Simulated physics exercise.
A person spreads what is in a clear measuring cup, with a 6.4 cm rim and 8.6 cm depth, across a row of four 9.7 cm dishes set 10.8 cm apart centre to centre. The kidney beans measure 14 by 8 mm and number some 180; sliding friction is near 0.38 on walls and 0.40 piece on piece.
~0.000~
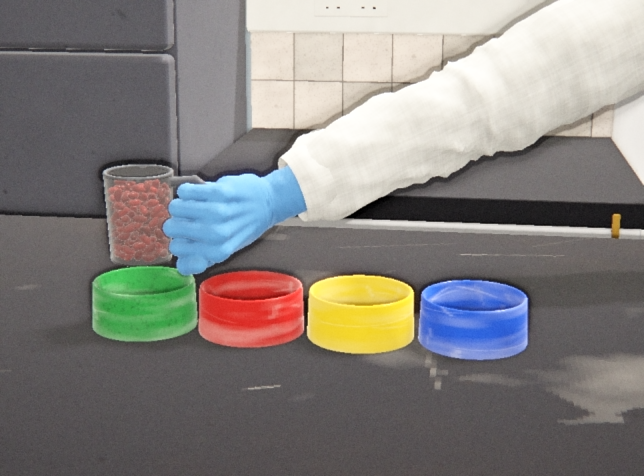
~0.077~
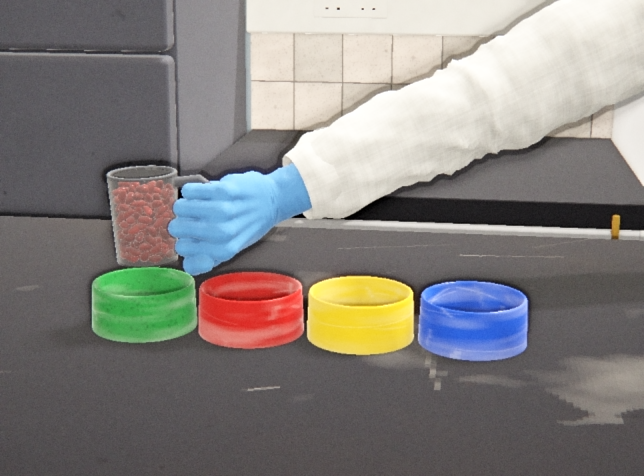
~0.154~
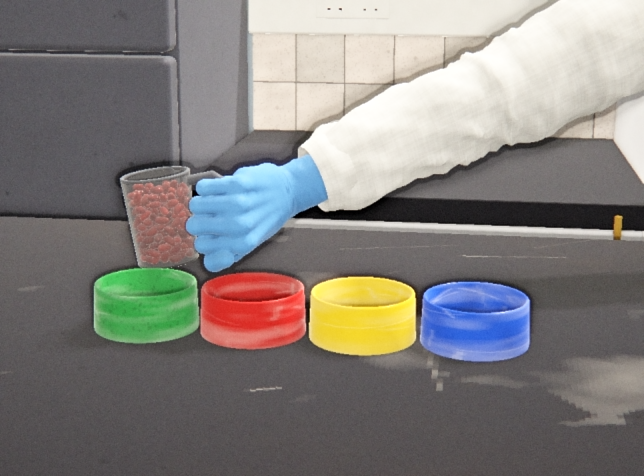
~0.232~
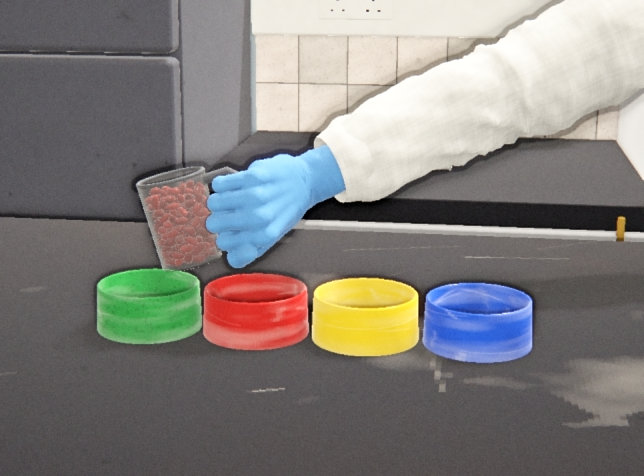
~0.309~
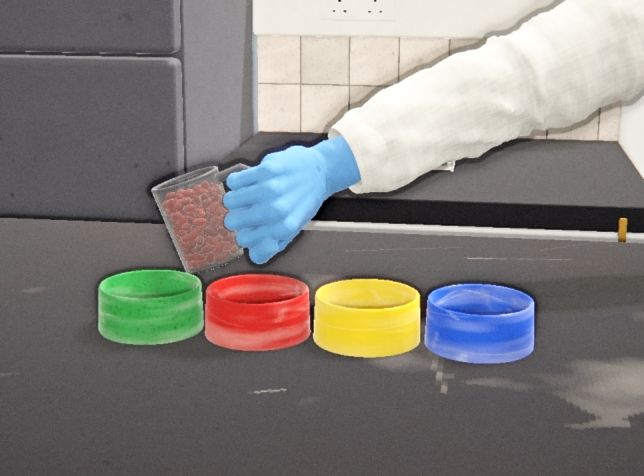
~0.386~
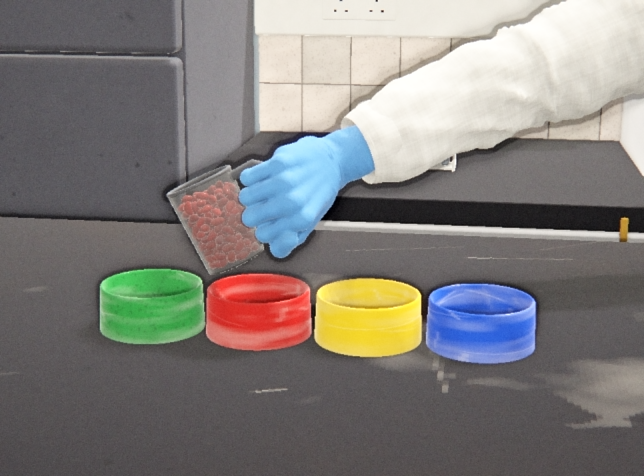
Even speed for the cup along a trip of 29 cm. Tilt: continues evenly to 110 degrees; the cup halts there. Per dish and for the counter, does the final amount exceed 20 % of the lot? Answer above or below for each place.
Red dish: Below, blue dish: Below, green dish: Below, yellow dish: Above, counter: Below.
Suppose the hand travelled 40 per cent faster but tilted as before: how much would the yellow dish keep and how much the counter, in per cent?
Shares: Yellow 100, counter 0.
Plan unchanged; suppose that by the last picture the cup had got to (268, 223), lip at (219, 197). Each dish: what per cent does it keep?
Final shares - red 0 %, blue 0 %, green 0 %, yellow 100 %.
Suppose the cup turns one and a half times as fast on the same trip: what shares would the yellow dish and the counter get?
That gives yellow 80 with 10 for the counter.
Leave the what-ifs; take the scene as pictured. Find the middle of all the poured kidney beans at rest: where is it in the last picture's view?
Somewhere near (376, 319) in the last picture.
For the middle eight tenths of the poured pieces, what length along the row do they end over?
The stretch is around 5 cm long.
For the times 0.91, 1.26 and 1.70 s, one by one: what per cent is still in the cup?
Around 100 per cent at the first moment, 100 at the second and 55 at the third.
Then, at 0.91 s, tilt 65 degrees; cup holds 100 %.
After 1.26 s, tilt 92 degrees; cup holds 100 %.
After 1.70 s, tilt 110 degrees; cup holds 55 %, yellow 45 %.
In the end, at 2.9 s, red 0 %, blue 0 %, green 0 %, yellow 100 %, counter 0 %.
